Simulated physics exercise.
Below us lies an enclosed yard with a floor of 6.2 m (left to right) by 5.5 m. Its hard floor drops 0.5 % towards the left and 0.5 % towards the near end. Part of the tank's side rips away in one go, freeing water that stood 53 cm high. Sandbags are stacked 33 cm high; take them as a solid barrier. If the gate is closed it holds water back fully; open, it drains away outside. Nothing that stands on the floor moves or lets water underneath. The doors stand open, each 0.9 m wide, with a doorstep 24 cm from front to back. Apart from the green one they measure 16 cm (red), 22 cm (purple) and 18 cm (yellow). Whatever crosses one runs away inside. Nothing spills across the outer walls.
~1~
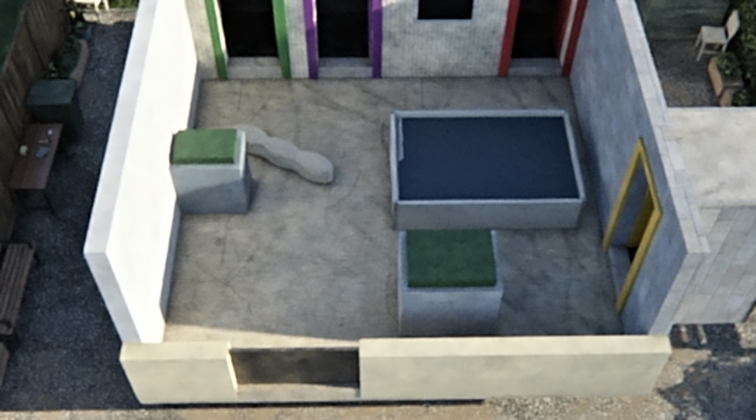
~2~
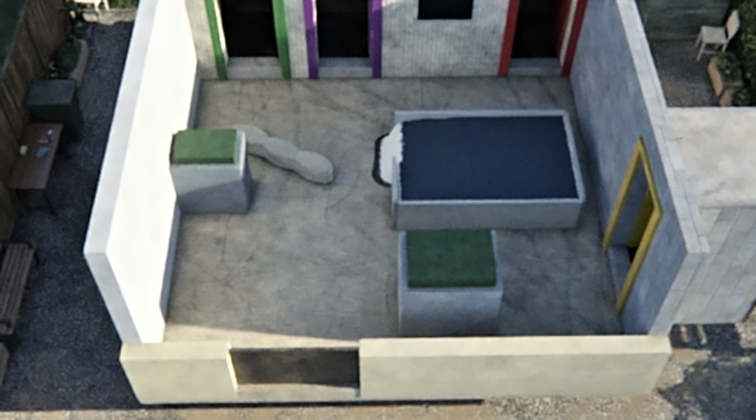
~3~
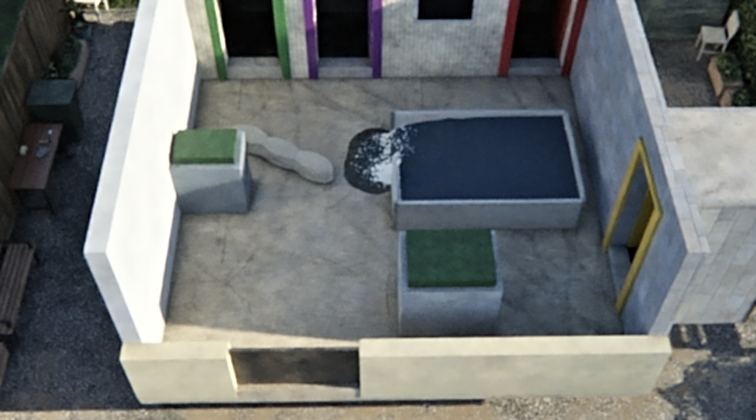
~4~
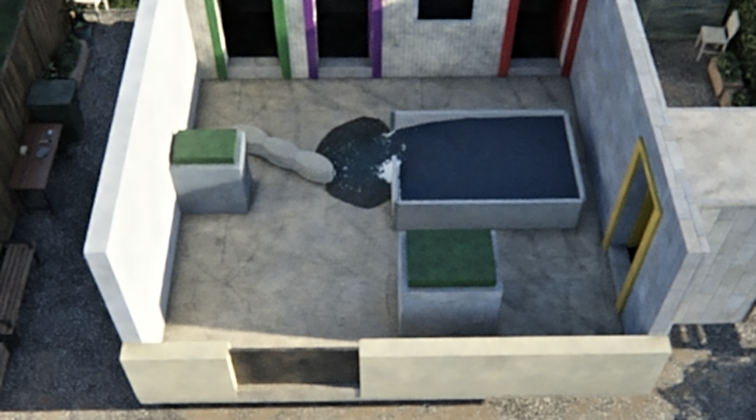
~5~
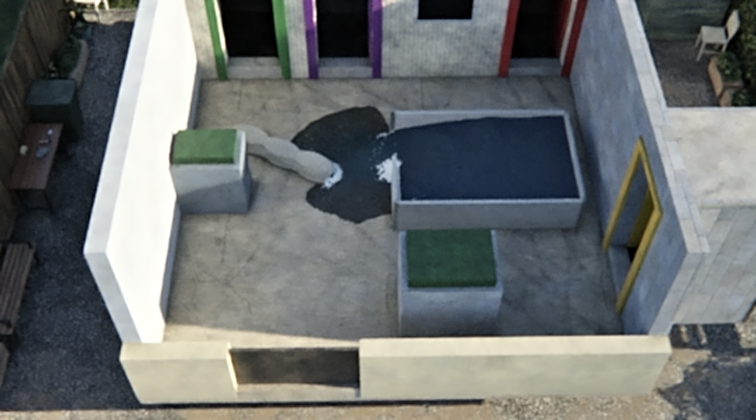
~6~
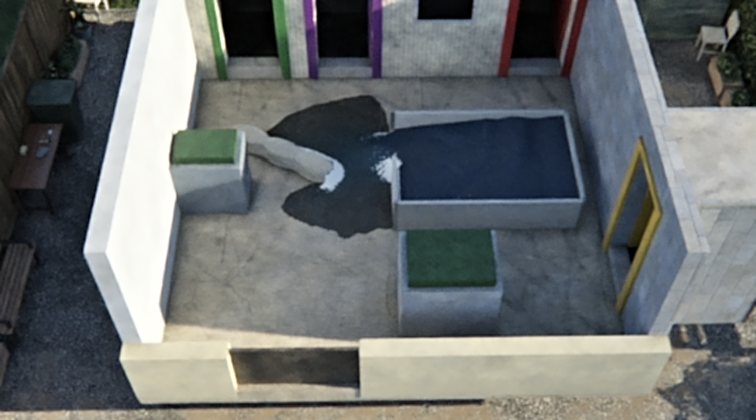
Dark water burst from the left side of a raised tank in a walled yard, foamed onto the floor, and spread leftward, fanning out on both sides of a low curved barrier.
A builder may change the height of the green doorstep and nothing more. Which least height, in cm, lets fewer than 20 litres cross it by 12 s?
It would have to be roughly 24 cm high.
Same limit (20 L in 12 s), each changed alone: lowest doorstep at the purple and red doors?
Roughly 10.0 cm at purple and 7.5 cm at red.
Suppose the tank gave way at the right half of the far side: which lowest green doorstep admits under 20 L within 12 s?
Some 11.5 cm.
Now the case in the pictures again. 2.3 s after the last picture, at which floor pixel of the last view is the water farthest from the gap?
Near (172, 375).
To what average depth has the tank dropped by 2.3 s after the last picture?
Roughly 31 cm on average.
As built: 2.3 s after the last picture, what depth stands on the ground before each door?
In cm: Red 0, green 30, purple 7, yellow 0.
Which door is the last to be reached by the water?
The yellow one.
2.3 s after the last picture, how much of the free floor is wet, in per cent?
About 45 per cent.
Then, 0.7 s after the last picture water covers 25 % of the floor, deepest (32 cm) near (386, 153); it has not reached the green door.
Then, 2.3 s after the last picture water covers 45 % of the floor, deepest (34 cm) near (200, 90); 30 cm at the green door, 4 litres in over its 26 cm doorstep.
Then, 11.3 s after the last picture water covers 95 % of the floor, deepest (12 cm) near (187, 173); 10 cm at the green door, 11 litres in over its 26 cm doorstep.
At the green door as built, the water peaked near 30 cm, 1.9 s after the last picture.
With a doorstep of 22 cm, 35 litres would have come in within the 12 s; with 30 cm, 2 litres. So under 20 litres takes about 24 cm.
